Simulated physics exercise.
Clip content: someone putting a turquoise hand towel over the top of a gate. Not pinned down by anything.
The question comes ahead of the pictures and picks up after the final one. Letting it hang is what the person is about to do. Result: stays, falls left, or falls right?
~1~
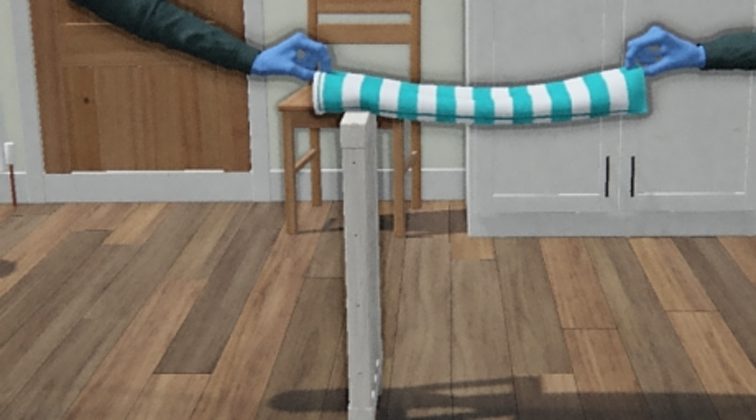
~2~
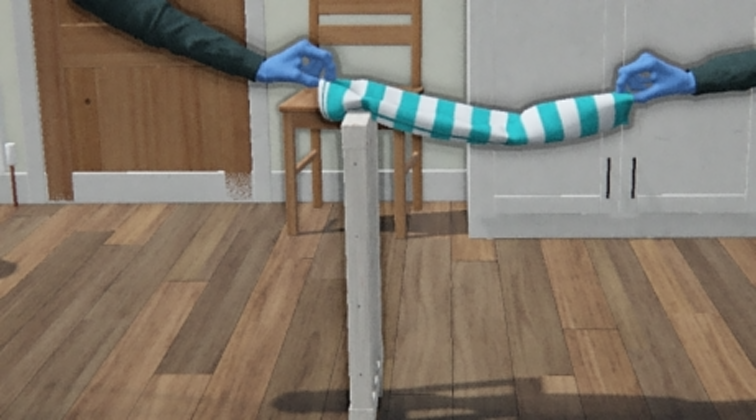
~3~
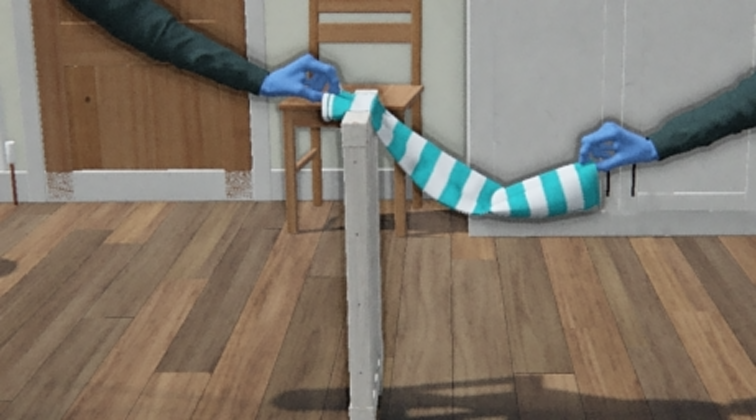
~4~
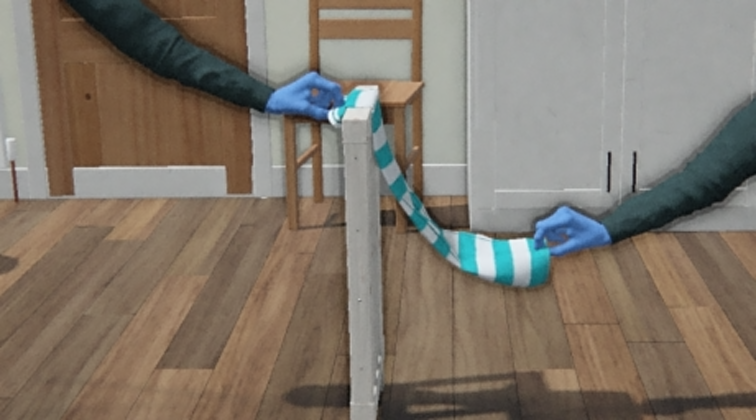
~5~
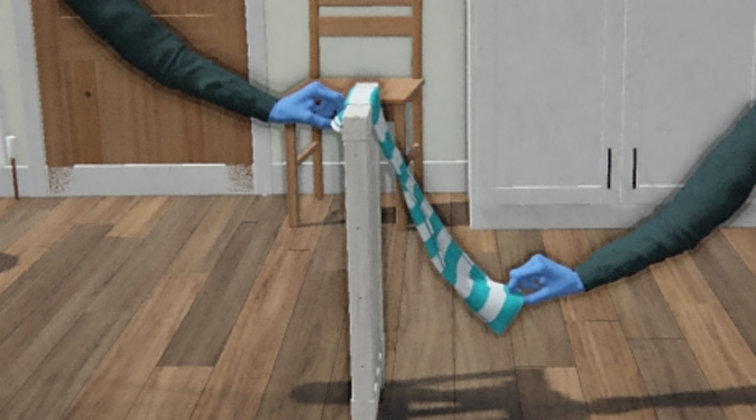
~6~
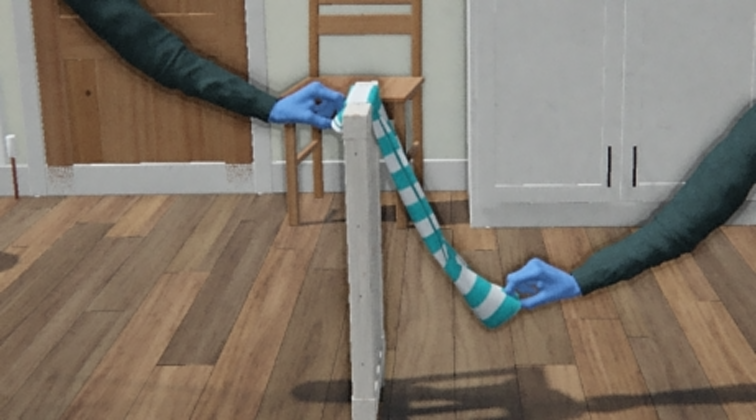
Gone to the right.
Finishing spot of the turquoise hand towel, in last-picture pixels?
Its resting place is (424, 412).
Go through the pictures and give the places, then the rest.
In the first picture, left end (323, 113); right end (640, 113); top of the gate (353, 129).
In the second picture, left end (333, 120); right end (621, 123).
In the third picture, left end (337, 114); right end (593, 205); top of the gate (354, 128).
In the fourth picture, left end (346, 121); right end (536, 283).
In the fifth picture, left end (348, 122); right end (495, 331).
In the sixth picture, left end (348, 122); right end (487, 326); far more of it on the right.
Then, 0.38 s on from there, hand towel clear of the top and falling near (416, 309).
Then, 0.66 s on from there, hand towel in a heap on the floor near (422, 410).
In the end, hand towel in a heap on the floor near (424, 412). The turquoise hand towel goes down on the right side.
